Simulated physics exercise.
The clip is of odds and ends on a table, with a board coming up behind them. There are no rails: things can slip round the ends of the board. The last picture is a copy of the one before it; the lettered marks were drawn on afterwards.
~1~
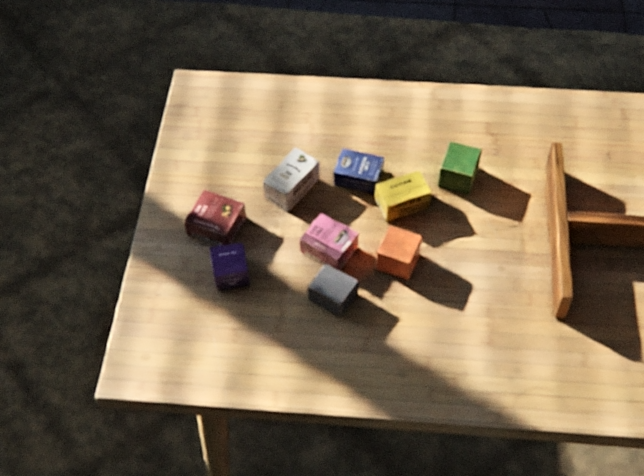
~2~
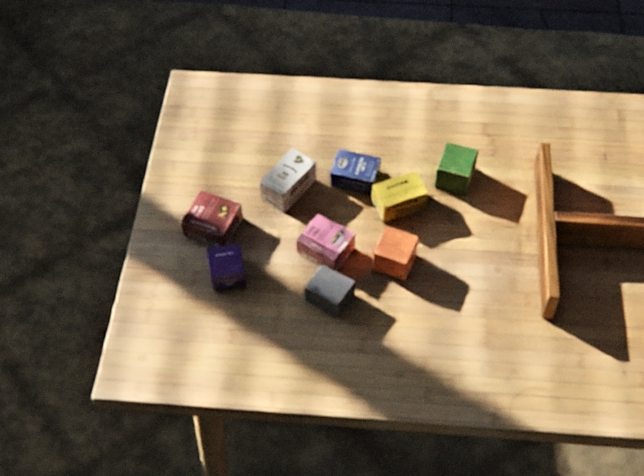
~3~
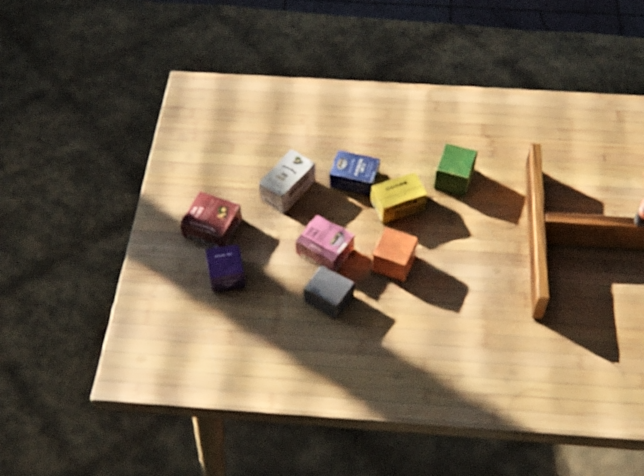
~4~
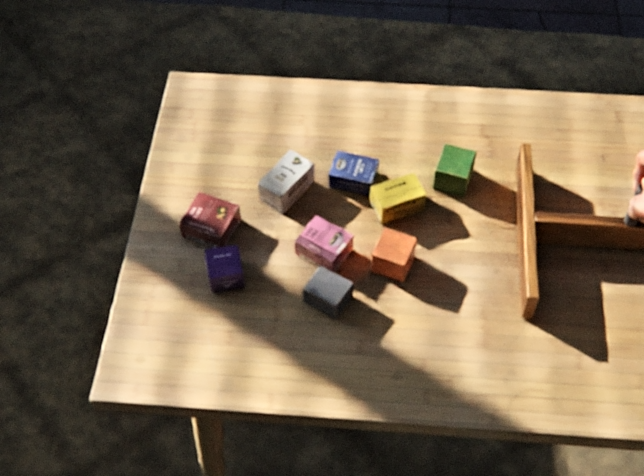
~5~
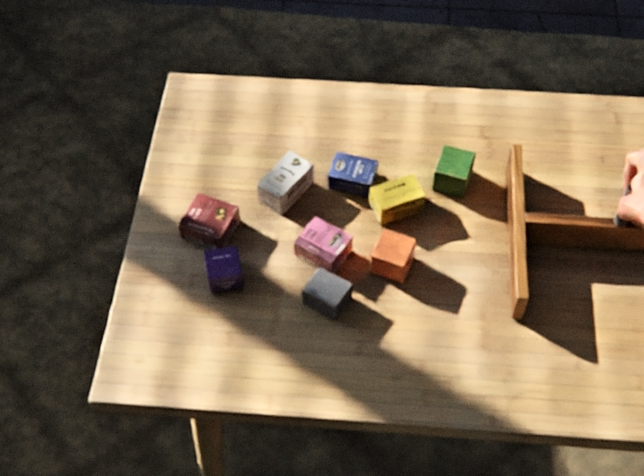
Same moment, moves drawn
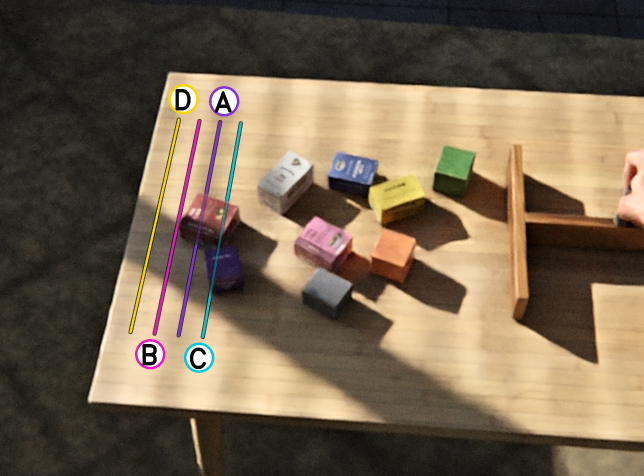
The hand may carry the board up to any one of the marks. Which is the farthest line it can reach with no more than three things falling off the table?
No fourth one falls up to A.
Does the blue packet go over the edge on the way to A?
No.
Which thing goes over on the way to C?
The red packet.
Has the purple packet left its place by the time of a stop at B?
Yes.
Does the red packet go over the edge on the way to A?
Yes.
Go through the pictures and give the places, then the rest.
White packet (292, 180); blue packet (359, 171); pink packet (329, 243), in the first frame.
Board (550, 216); yellow packet (399, 197), in the second frame.
Board (540, 216); red packet (212, 220), in the third frame.
Board (529, 216); orange block (394, 255), in the fourth frame.
Board (520, 217); white packet (286, 183); blue packet (353, 174); pink packet (323, 246), in the fifth frame.
On the marked copy, A at (201, 220); B at (179, 219); C at (223, 222); D at (157, 218).
Taking A. A third of the way, board (402, 209); green block (382, 169); blue packet (342, 175).
Two thirds of the way, board (289, 203); red packet (185, 217); white packet (223, 192).
When it is over, board (202, 197); red packet over the edge; white packet (144, 190); one fallen.
As for the rest, B drops four; C is within the limit but short; D drops four.
